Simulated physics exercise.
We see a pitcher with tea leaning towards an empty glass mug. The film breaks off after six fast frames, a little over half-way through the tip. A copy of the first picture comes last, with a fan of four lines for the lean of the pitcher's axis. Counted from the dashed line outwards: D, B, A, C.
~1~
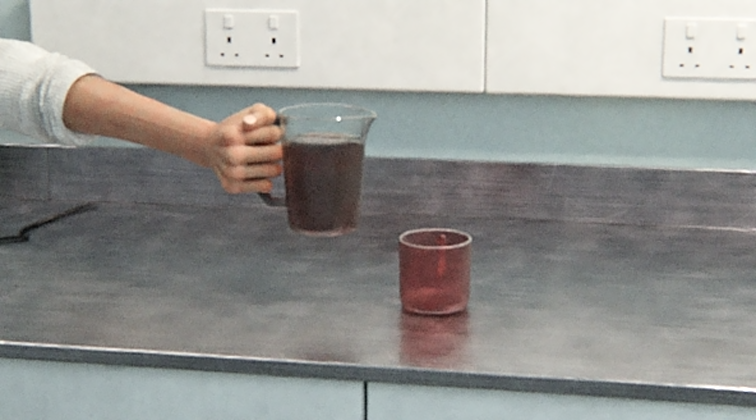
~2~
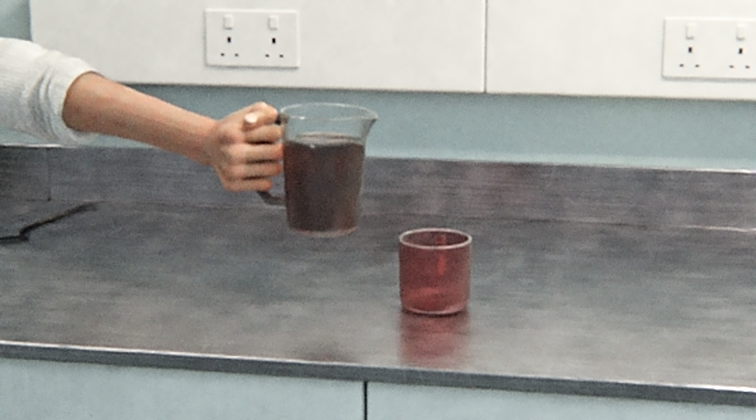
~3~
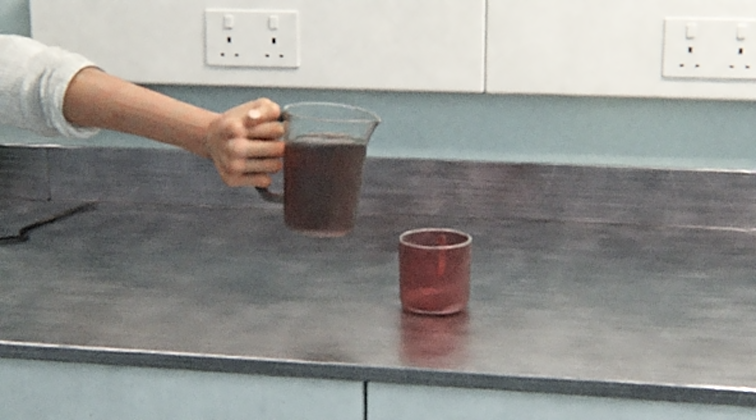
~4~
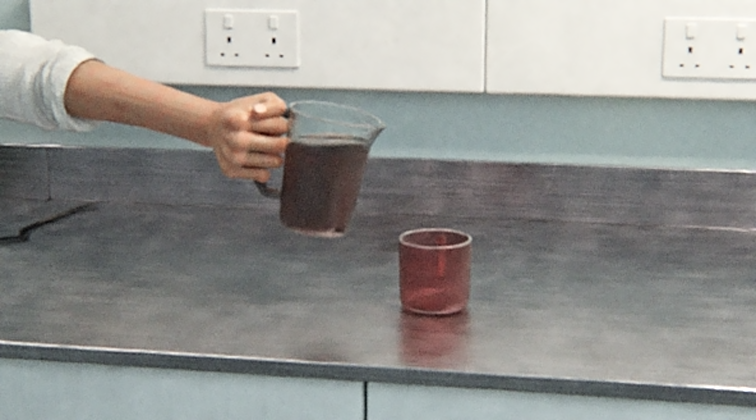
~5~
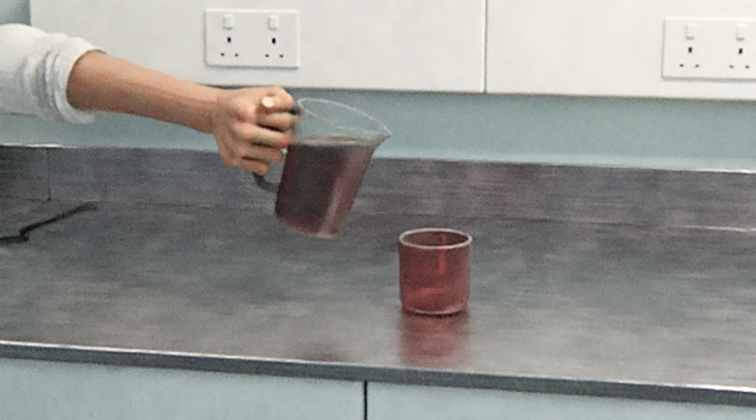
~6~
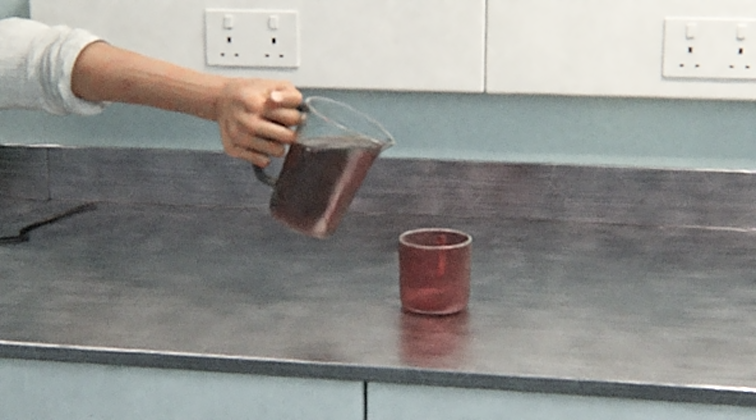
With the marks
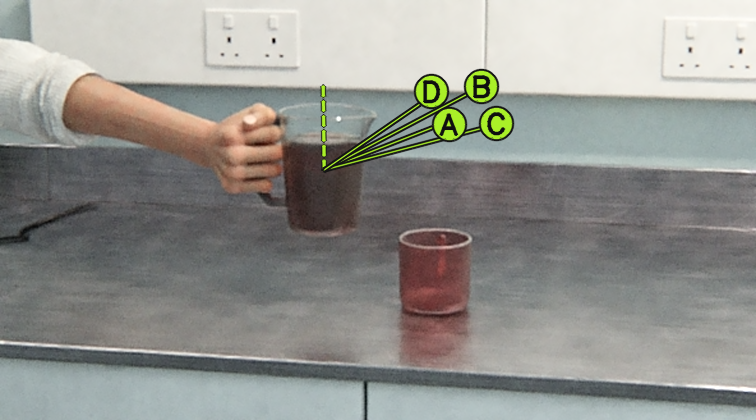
We see a hand holding a clear pitcher of dark tea upright above a grey counter, to the left of an empty red glass mug, then gradually tilting it to the right, with no tea leaving the lip.
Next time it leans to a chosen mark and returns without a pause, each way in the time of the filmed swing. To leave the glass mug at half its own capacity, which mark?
Go for B.
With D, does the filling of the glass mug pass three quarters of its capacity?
No.
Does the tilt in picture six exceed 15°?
Yes.
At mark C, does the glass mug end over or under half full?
Over half.
On the marked copy, A at (432, 127); B at (466, 94); C at (480, 128); D at (419, 104).
For mark A, the glass mug ends with about 69 % of what it can hold.
For mark B, the glass mug ends with about 50 % of what it can hold.
For mark C, the glass mug ends with about 90 % of what it can hold.
For mark D, the glass mug ends with about 34 % of what it can hold.
